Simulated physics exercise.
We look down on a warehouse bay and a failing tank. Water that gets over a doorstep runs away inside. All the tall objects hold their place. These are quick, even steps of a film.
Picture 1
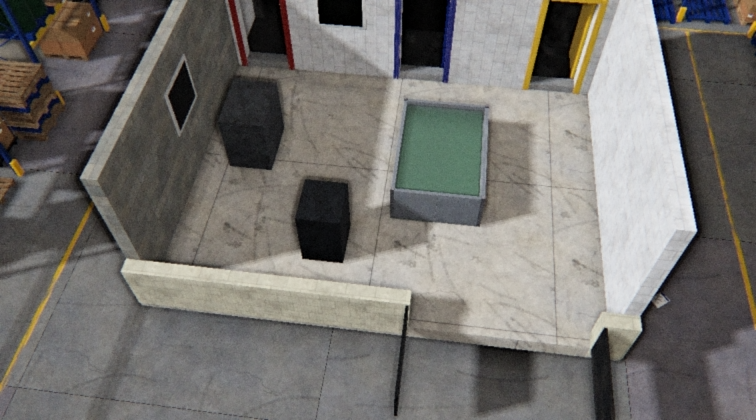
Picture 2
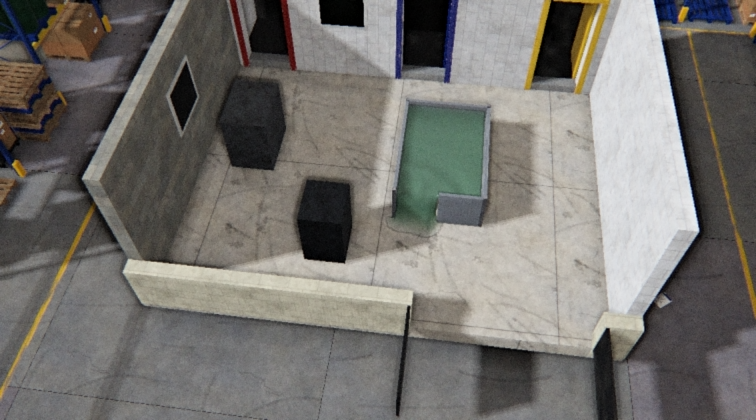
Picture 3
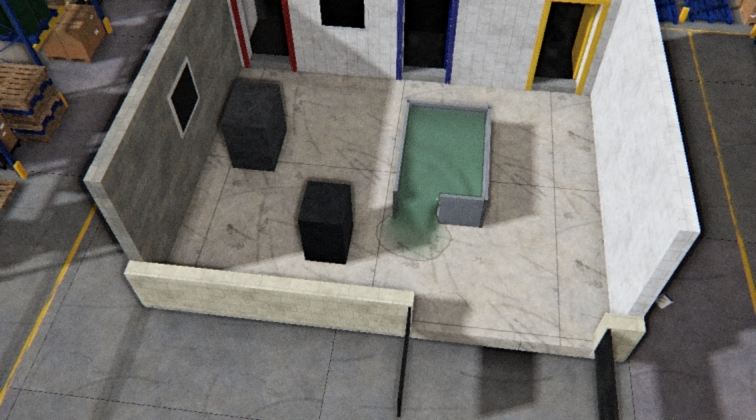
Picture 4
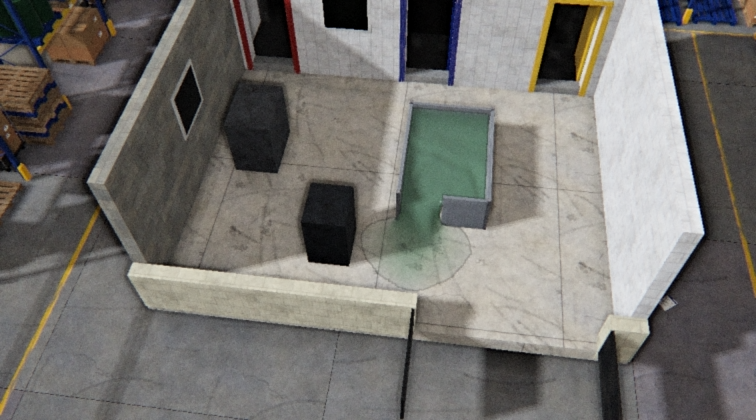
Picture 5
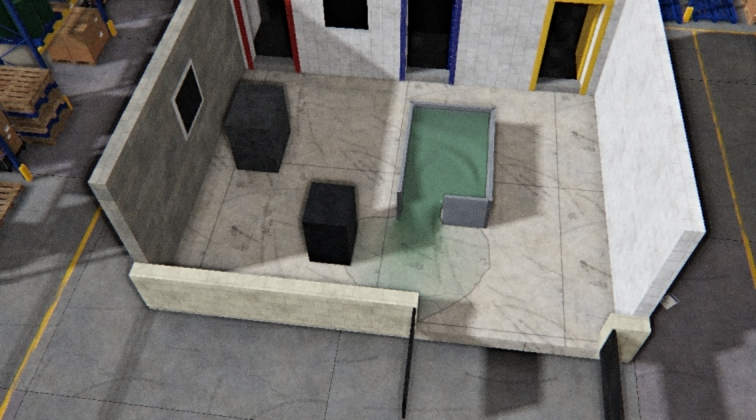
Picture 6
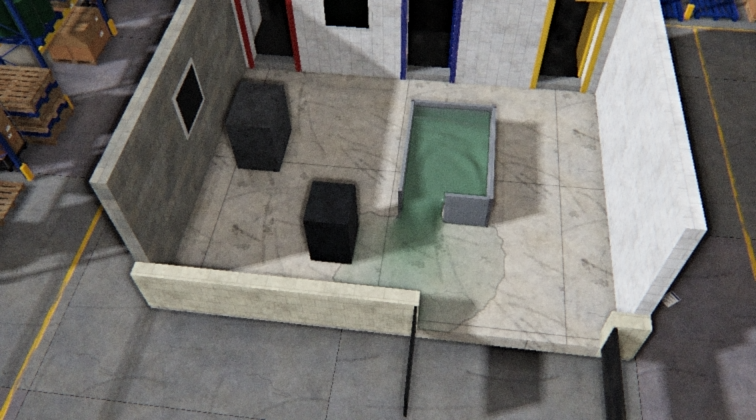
Greenish water poured through a gap that opened at the near left corner of a gray tank, then spread in a widening pool across the pale floor, reaching the low front wall.
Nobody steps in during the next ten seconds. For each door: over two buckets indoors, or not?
In the end: The red door stays under that; the yellow door stays under that; the blue door stays under that.
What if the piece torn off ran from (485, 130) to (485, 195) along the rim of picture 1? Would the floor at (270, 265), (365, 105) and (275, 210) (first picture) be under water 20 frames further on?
In turn: Clear, dry, clear.
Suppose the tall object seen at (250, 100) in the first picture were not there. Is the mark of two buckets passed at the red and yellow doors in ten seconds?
Then: Red stays under; yellow stays under.
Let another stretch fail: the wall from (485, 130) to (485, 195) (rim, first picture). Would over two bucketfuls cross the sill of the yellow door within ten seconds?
My reading: Yellow door is over.
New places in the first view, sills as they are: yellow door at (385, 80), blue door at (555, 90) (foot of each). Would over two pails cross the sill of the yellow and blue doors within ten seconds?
One by one: Yellow door is under, blue door stays under.
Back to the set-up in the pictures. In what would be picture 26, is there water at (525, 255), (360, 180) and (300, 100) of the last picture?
As listed: Clear, not flooded, clear.
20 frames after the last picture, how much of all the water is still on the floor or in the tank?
Close to 80 %.
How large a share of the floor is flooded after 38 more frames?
About 45 per cent.
A moment on, water covers 15 % of the floor; the red door not reached, the yellow door not reached, the blue door not reached.
Next, water covers 25 % of the floor; the red door not reached, the yellow door not reached, the blue door not reached.
Then, water covers 30 % of the floor; the red door not reached, the yellow door not reached, the blue door not reached.
Later, water covers 45 % of the floor; the red door wet at the sill, nothing in, the yellow door not reached, the blue door not reached.
In the end, water covers 65 % of the floor; the red door wet at the sill, nothing in, the yellow door not reached, the blue door wet at the sill, nothing in.
